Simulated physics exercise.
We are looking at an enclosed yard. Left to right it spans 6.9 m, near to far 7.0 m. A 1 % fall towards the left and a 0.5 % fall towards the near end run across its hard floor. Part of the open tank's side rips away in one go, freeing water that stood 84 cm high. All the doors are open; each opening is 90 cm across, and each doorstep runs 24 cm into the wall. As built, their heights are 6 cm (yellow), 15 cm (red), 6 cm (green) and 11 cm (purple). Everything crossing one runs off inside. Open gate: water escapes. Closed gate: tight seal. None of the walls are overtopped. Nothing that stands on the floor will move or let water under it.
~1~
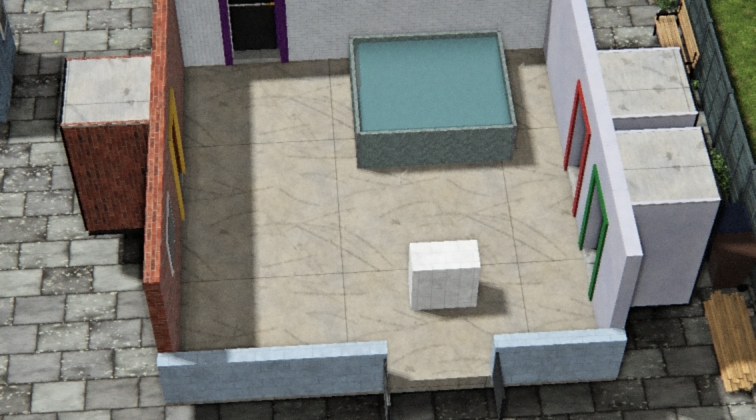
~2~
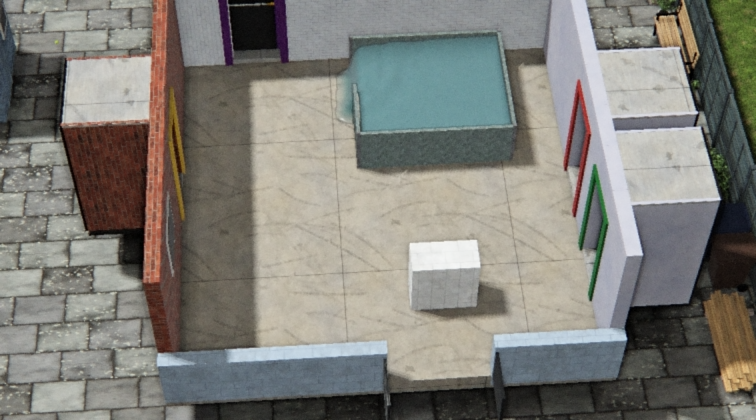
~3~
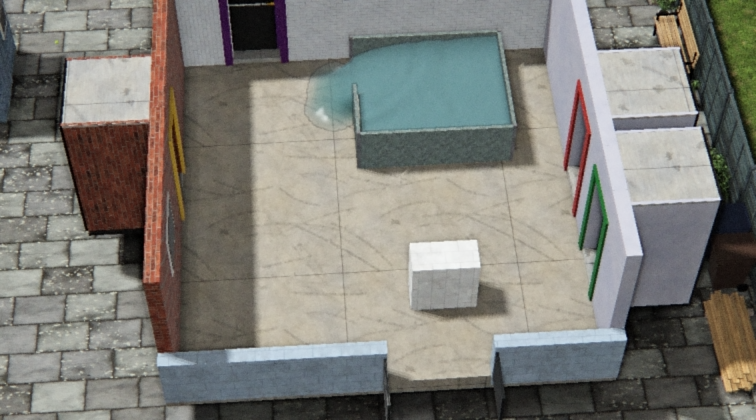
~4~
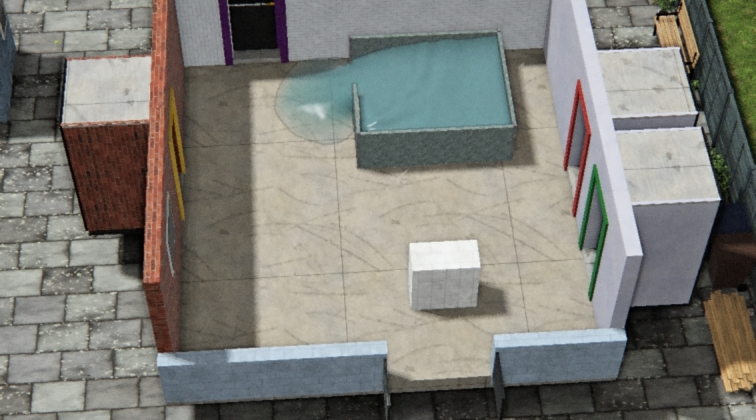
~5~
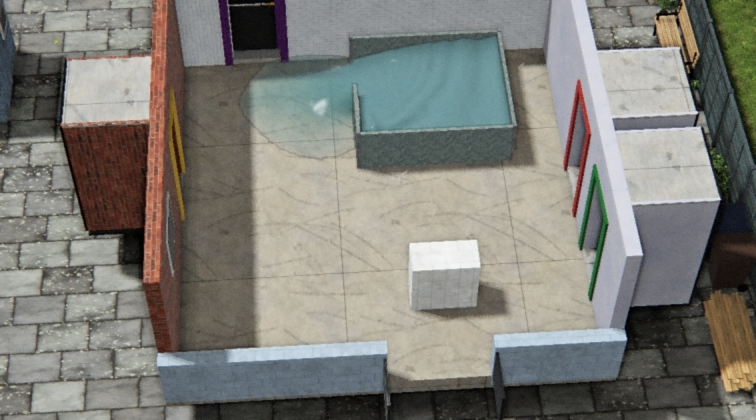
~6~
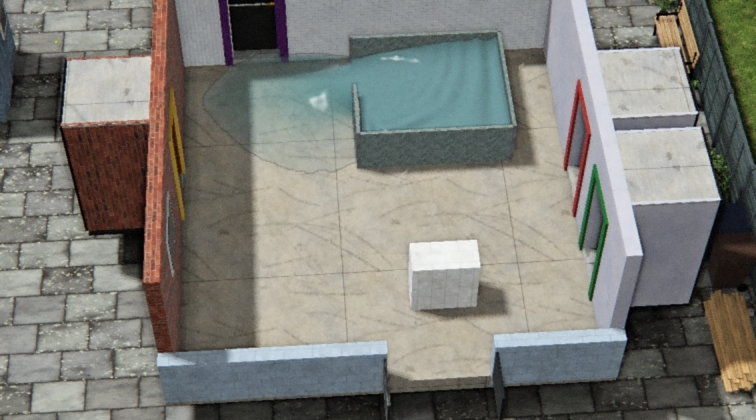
At the start, a walled yard holds an open tank of still, blue-green water near the back and a pale block on dry floor. Part of the tank's left side gives way and water pours out, then spreads across the floor in a widening, thinning sheet toward the left wall.
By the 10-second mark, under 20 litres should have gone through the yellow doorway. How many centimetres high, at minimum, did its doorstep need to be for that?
It needed to be about 18 cm high.
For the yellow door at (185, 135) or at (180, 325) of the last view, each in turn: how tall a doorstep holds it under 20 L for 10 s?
About 35 cm for the first and 20 cm for the second.
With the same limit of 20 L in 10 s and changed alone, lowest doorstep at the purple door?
Purple would need about 29 cm on its own.
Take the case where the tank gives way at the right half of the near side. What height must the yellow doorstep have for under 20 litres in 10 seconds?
Required height: Approx. 6.0 cm.
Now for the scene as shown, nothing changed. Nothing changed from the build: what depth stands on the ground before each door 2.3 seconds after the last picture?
In cm: Yellow 18, red 0, green 0, purple 25.
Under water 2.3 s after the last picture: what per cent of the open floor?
35 %.
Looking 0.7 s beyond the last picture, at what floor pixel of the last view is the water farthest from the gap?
(183, 198).
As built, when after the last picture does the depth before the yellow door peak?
At about 1.8 s.
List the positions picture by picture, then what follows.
In the first picture, the open tank at (431, 83) is whole and still, 84 cm deep; the yellow door at (176, 158) is dry.
In the second picture, the front is at (340, 116), 0.3 m from the gap at (355, 85); 0.2 m2 of floor is wet, 84 cm left at the back.
In the third picture, the front is at (311, 115), 0.8 m from the gap at (355, 86); 1.0 m2 of floor is wet, 84 cm left at the back.
In the fourth picture, water pours out at (355, 86) and has run 1.4 m, to (282, 114); about 10 cm deep outside, 84 cm at the back.
In the fifth picture, the gap is at (355, 86), the front 2.0 m out at (246, 111); the back of the open tank holds 84 cm.
In the sixth picture, the front is at (207, 101), 2.8 m from the gap at (355, 86); 5.7 m2 of floor is wet, 78 cm left at the back; the yellow door at (176, 158), 3.8 m from the gap, is still 1.6 m from the nearest water.
Then, 0.7 s after the last picture water covers 20 % of the floor, deepest (65 cm) near (195, 72); 8 cm at the yellow door, 0 litres in over its 6 cm doorstep.
Then, 2.3 s after the last picture water covers 35 % of the floor, deepest (48 cm) near (185, 86); 18 cm at the yellow door, 67 litres in over its 6 cm doorstep.
Then, 9.3 s after the last picture water covers 95 % of the floor, deepest (19 cm) near (180, 382); 9 cm at the yellow door, 217 litres in over its 6 cm doorstep.
At the yellow door as built, the water peaked near 19 cm, 1.7 s after the last picture.
With a doorstep of 16.5 cm, 28 litres would have come in within the 10 s; with 19.5 cm, 12 litres. So under 20 litres takes about 18 cm.
